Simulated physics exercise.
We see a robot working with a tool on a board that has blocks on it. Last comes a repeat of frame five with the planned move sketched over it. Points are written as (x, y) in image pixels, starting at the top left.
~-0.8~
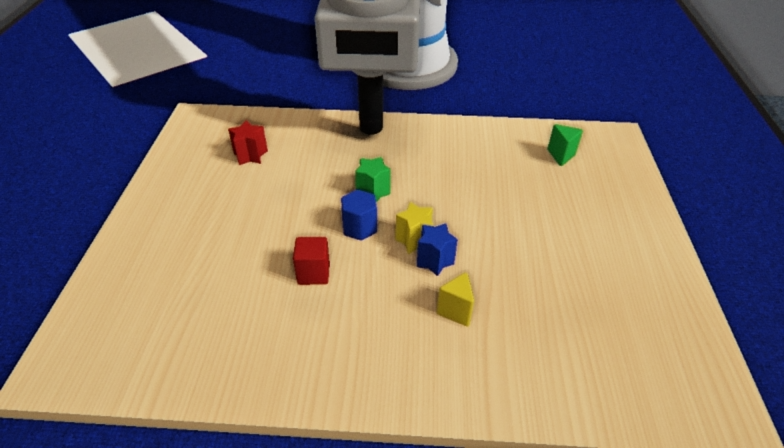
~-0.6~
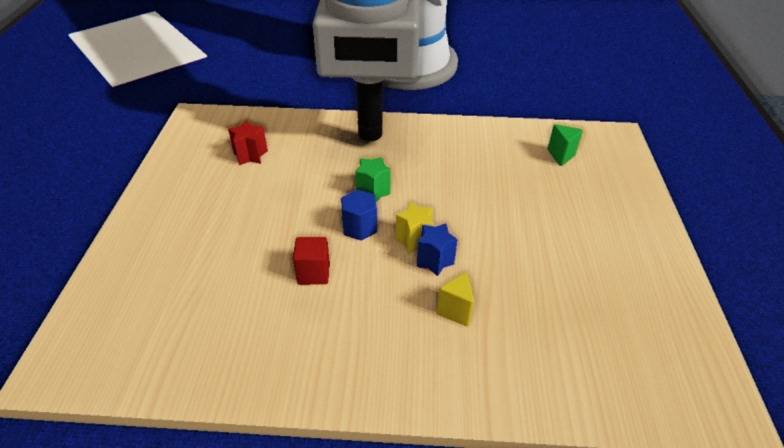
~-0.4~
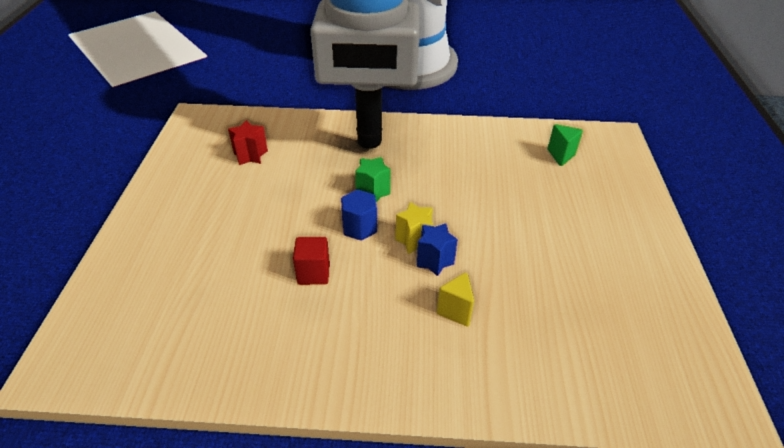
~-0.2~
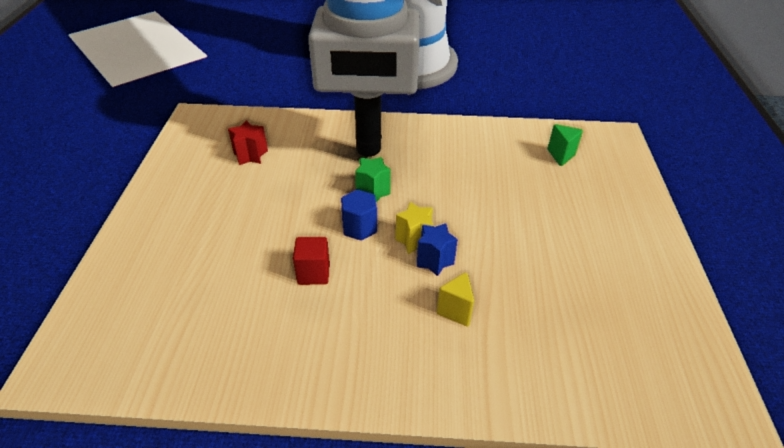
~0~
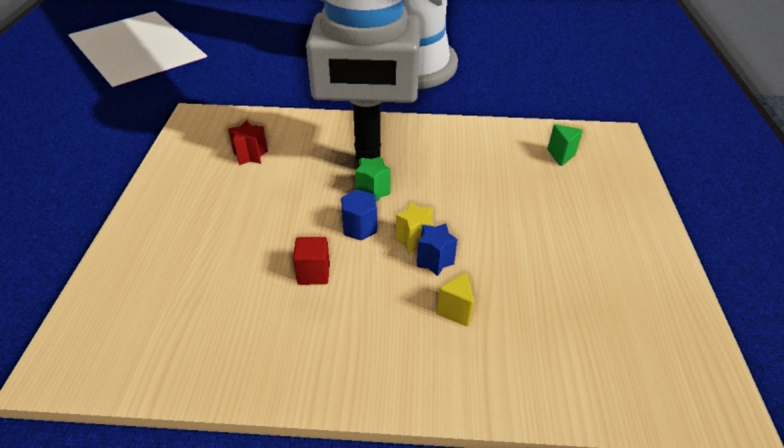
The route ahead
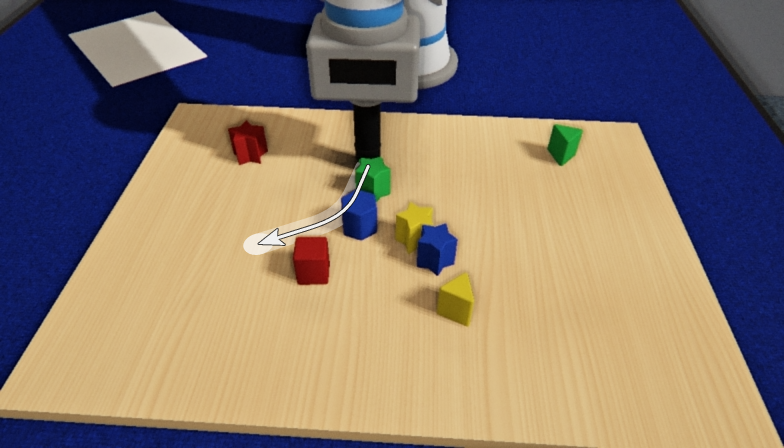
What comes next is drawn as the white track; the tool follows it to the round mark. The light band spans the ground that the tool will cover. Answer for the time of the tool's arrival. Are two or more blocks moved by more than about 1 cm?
I expect not.
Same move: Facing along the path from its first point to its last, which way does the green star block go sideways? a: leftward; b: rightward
Correct choice: A.
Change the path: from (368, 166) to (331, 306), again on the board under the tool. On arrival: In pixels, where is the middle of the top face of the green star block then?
By then it is at (383, 192).
Path on the board, from (368, 166) by way of (353, 199) and (314, 226) to (258, 244).
The first path, step by step. One third of the way, tool at (352, 192); green star block at (377, 181), turned 60° anticlockwise.
Two thirds of the way, tool at (311, 219); blue six-sided block at (359, 204); green star block at (377, 182), turned 65° anticlockwise.
At the end, tool at (257, 236); red square piece in place; blue six-sided block at (359, 204); green star block at (377, 182), turned 65° anticlockwise.
